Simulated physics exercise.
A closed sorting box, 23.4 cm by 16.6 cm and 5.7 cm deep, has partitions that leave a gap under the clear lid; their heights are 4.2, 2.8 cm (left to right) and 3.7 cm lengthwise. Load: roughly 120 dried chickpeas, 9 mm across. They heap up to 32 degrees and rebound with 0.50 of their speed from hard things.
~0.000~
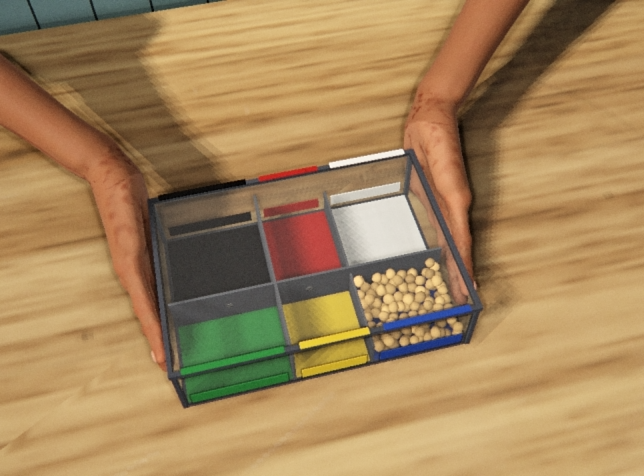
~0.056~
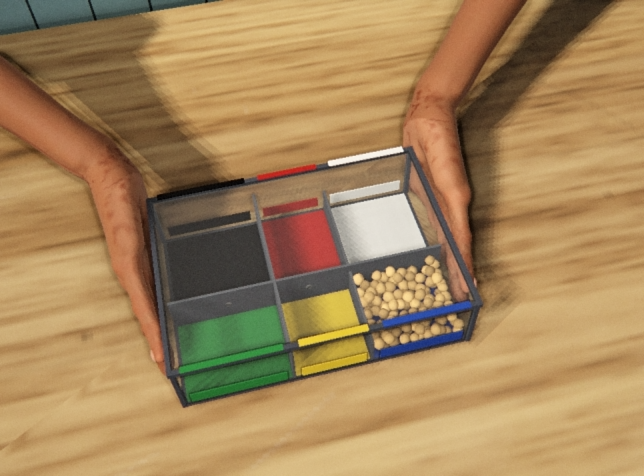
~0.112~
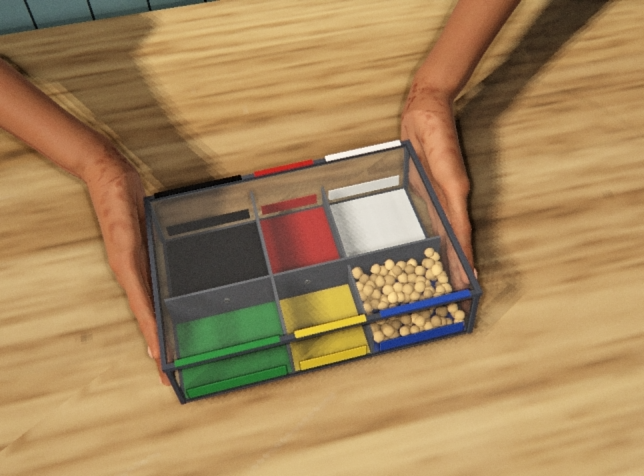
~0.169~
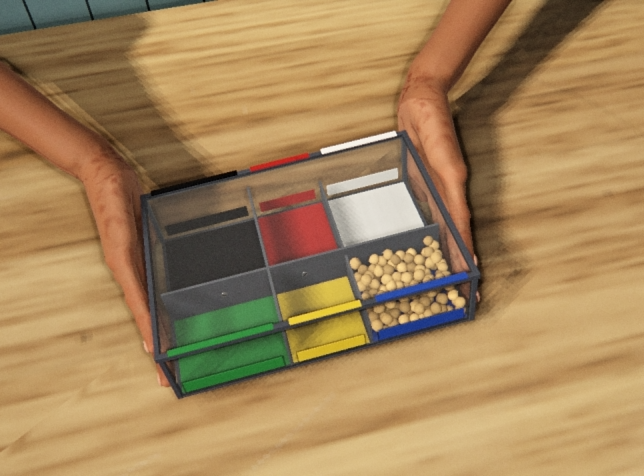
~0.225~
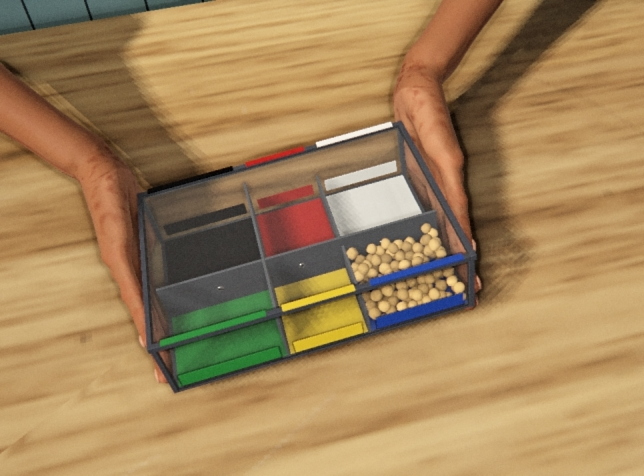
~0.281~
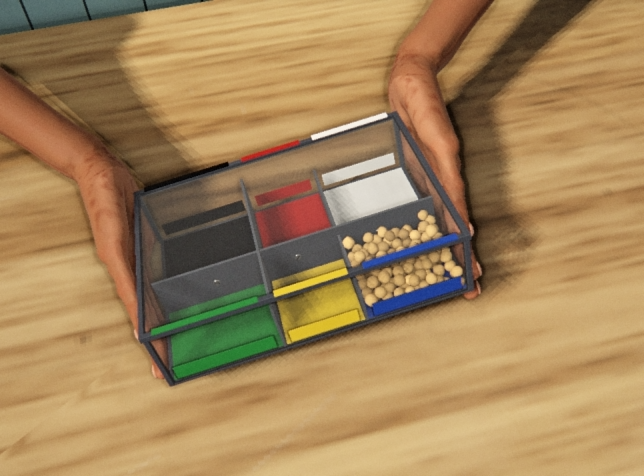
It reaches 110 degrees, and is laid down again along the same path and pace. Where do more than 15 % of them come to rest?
Red yes, blue no, green no, yellow no, white no, black yes.
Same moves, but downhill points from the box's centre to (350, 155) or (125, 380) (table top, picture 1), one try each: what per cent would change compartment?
Some 70 and 95 per cent.
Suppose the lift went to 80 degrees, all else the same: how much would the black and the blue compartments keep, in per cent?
Black 5, blue 65.
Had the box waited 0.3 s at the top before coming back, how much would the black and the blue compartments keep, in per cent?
Then: Black 60; blue 0.
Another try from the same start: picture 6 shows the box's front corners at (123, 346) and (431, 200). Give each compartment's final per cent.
Red 10, blue 0, green 0, yellow 0, white 0, black 85.
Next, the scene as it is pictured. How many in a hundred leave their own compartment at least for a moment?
About 95 per cent.
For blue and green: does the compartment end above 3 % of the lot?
Blue yes, green no.
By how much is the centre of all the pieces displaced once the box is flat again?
About 16.5 cm.
After 1.72 s, tilt 110 degrees; red 25 %, blue 30 %, yellow 5 %, white 15 %, black 20 %.
After 2.67 s, tilt 50 degrees; red 35 %, blue 5 %, black 55 %.
After 3.62 s, tilt 0 degrees; red 35 %, blue 5 %, black 55 %.
In the end, at 4.1 s, red 35 %, blue 5 %, green 0 %, yellow 0 %, white 0 %, black 55 %.
